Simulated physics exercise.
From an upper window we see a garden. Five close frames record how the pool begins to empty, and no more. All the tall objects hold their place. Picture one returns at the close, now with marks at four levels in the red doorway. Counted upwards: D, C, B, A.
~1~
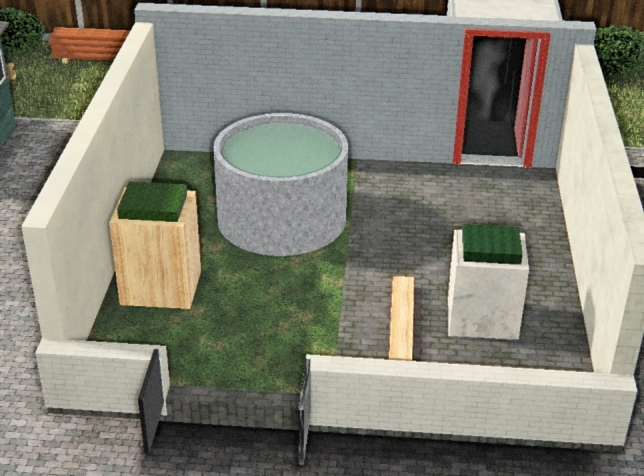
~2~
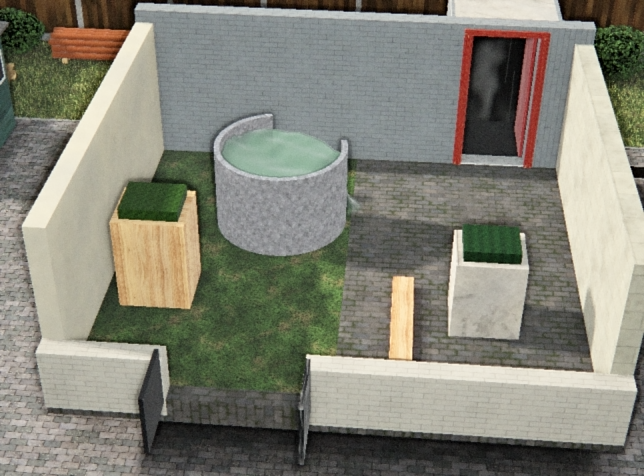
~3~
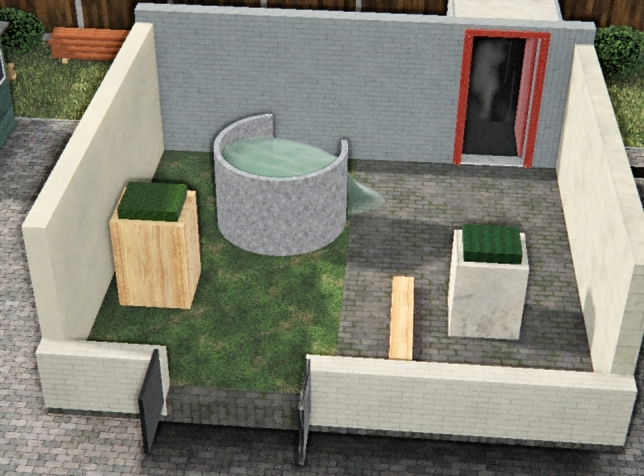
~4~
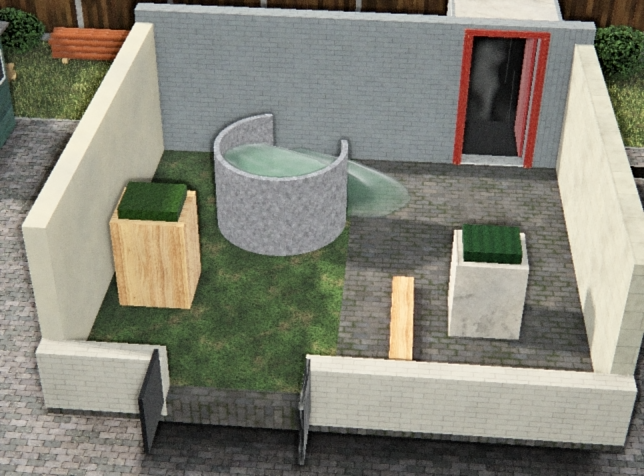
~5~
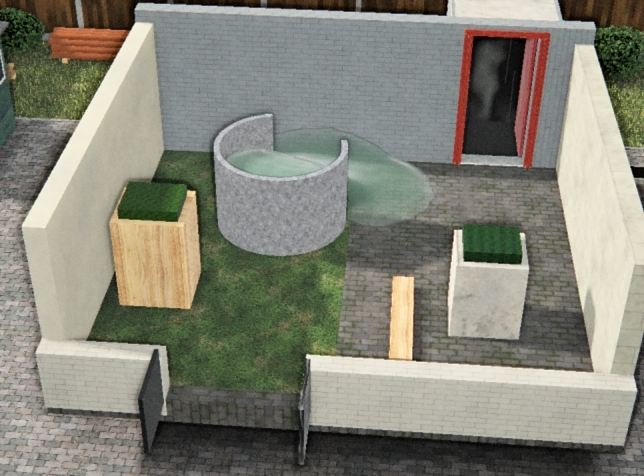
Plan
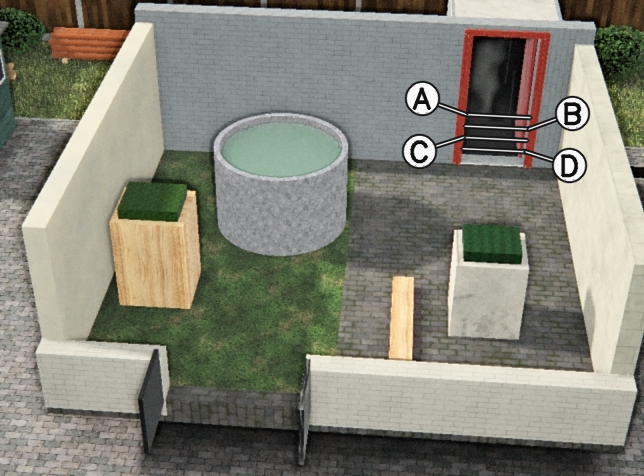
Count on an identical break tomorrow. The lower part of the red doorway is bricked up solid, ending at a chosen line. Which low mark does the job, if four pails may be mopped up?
It is D.
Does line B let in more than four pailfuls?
No, that is safe.
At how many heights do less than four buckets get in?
All of the four.
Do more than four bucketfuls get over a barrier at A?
No.
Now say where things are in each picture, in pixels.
The first frame shows water in the pool at rest, its middle at (281, 151); foot of the red doorway at (492, 165); open gate at (236, 347).
The second frame shows front seen at (354, 210), 1 % of the ground wet.
The third frame shows front seen at (381, 199), 4 % of the ground wet.
The fourth frame shows front seen at (398, 205), 8 % of the ground wet.
The fifth frame shows front seen at (425, 179), 12 % of the ground wet.
On the marked copy, A at (498, 116); B at (496, 127); C at (495, 139); D at (494, 150); from the bottom up D, C, B, A.
Choosing A, nothing gets over.
Choosing B, nothing gets over.
Choosing C, nothing gets over.
Choosing D, a splash gets over, under a bucket.
